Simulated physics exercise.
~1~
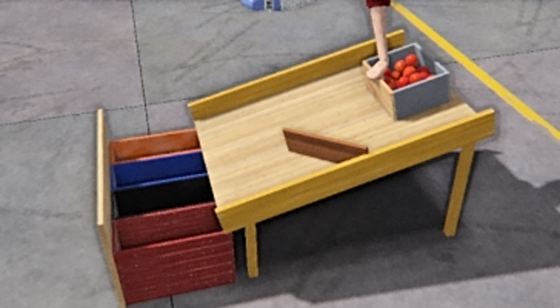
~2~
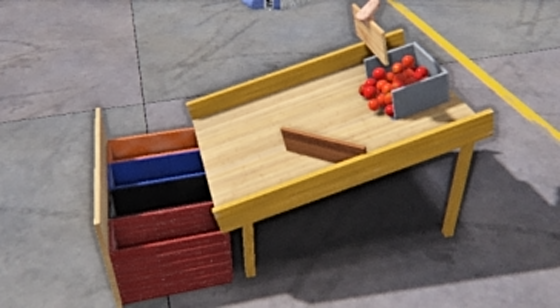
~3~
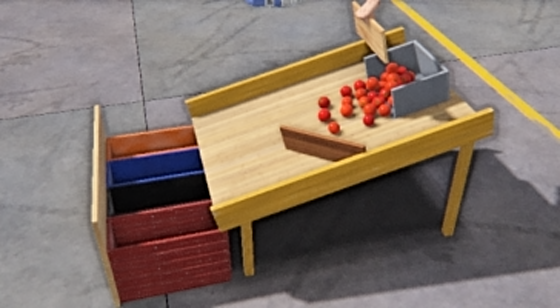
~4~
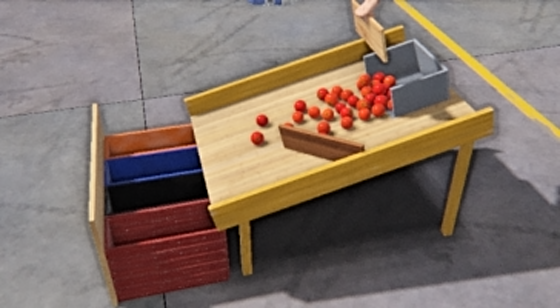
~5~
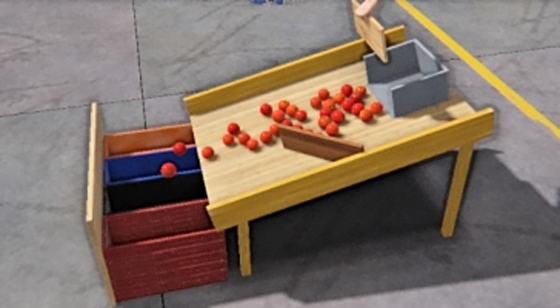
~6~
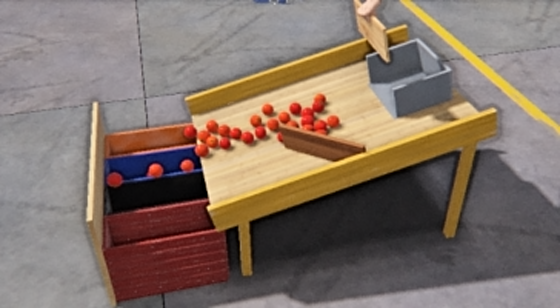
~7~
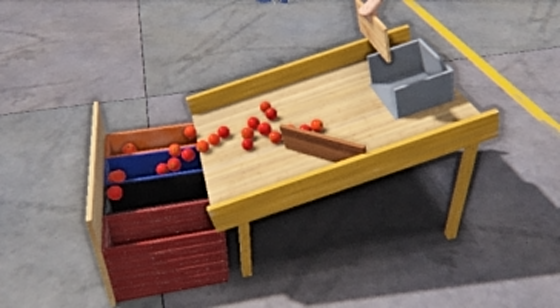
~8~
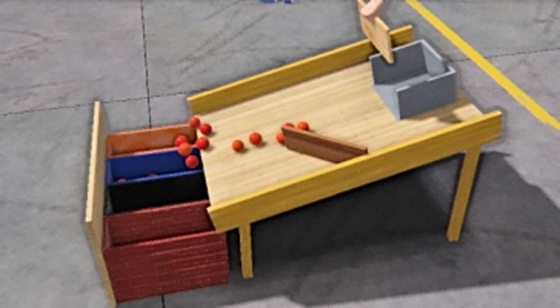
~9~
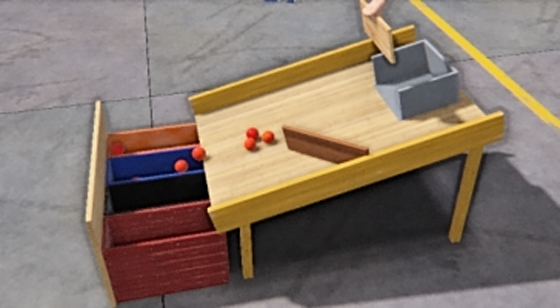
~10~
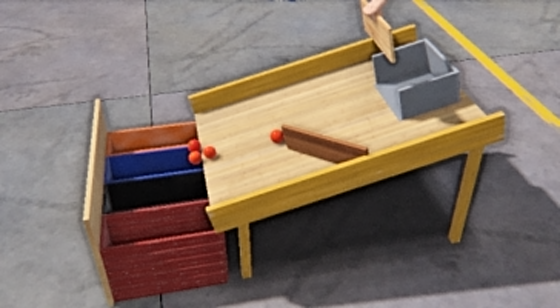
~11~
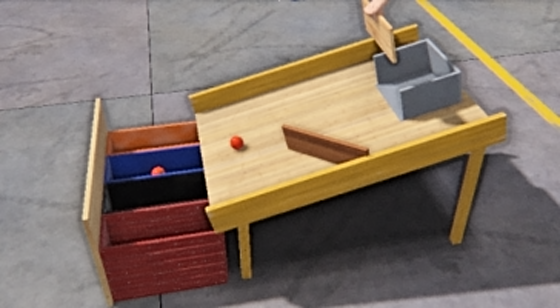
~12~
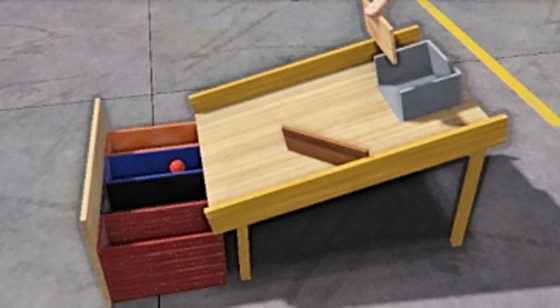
Tomatoes roll from the grey pen down the slope, mostly into the blue tote.
